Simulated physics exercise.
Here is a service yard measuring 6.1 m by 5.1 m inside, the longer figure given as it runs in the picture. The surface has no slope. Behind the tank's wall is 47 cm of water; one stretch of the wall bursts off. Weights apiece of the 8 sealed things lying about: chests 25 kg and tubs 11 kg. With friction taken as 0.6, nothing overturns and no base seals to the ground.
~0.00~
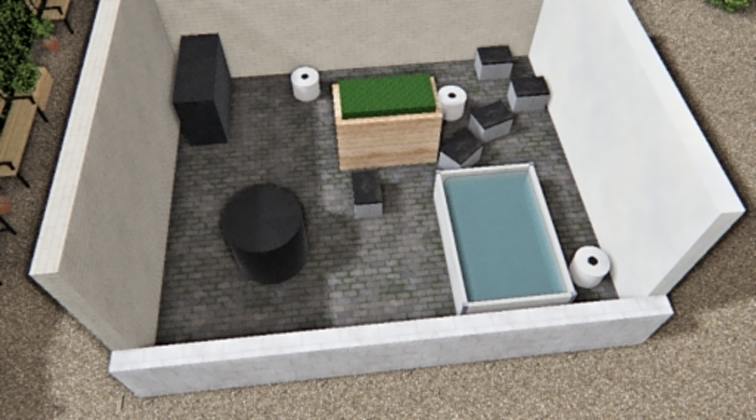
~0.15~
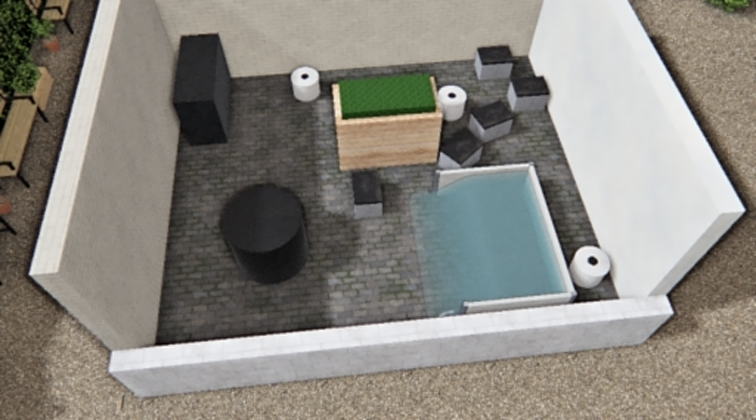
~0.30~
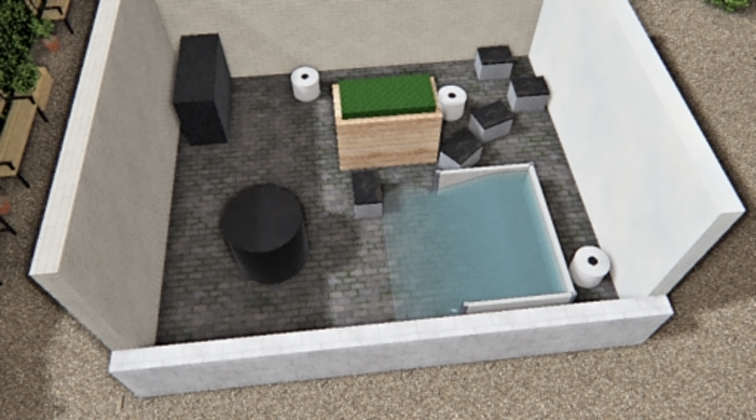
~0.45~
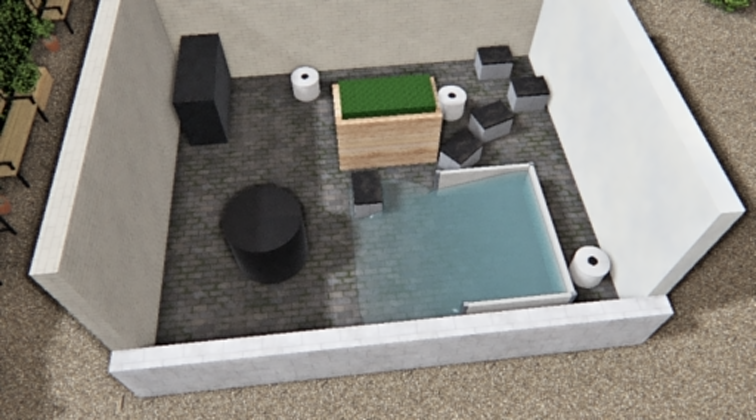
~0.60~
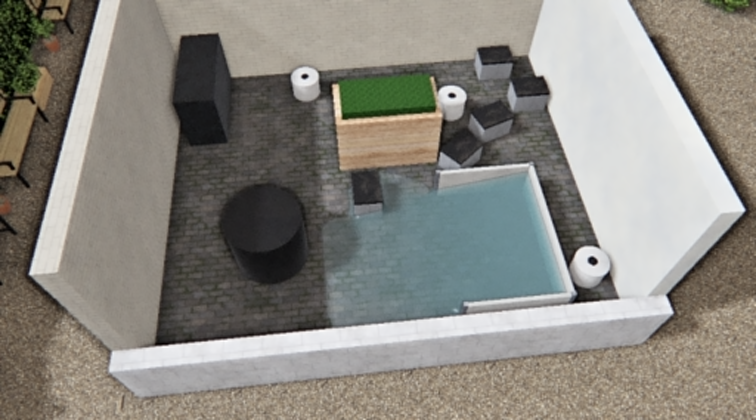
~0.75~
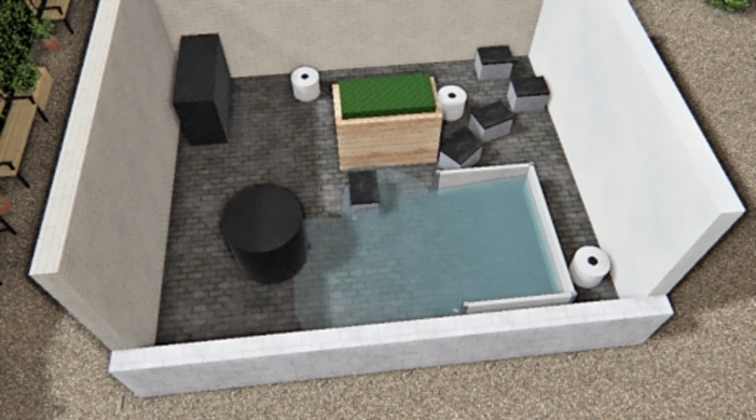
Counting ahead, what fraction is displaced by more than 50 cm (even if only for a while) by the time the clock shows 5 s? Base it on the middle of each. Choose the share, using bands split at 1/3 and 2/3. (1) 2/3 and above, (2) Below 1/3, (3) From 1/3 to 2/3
2.
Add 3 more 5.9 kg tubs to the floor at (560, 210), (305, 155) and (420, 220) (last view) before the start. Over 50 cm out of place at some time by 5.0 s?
Each in turn ends up within the limit, beyond the limit, beyond the limit.
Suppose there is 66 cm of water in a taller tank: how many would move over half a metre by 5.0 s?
It would come to 2 of them.
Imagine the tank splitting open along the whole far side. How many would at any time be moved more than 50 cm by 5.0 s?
Count: 4.
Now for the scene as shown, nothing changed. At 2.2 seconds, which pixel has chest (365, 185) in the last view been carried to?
Close to pixel (274, 157).
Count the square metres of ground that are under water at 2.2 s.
About 14 m2.
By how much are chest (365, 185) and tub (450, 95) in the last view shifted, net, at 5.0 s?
Distances: 200 cm; 0 cm.
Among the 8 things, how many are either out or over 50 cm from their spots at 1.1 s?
Result: 0.
After 1.1 s 0 of 8 are over 50 cm from their spots; 0 afloat.
After 2.2 s 1 of 8 are over 50 cm from their spots; 0 afloat.
After 3.5 s 1 of 8 are over 50 cm from their spots; 0 afloat.
After 5.0 s 1 of 8 are over 50 cm from their spots, and 1 have been at some point; 0 afloat.
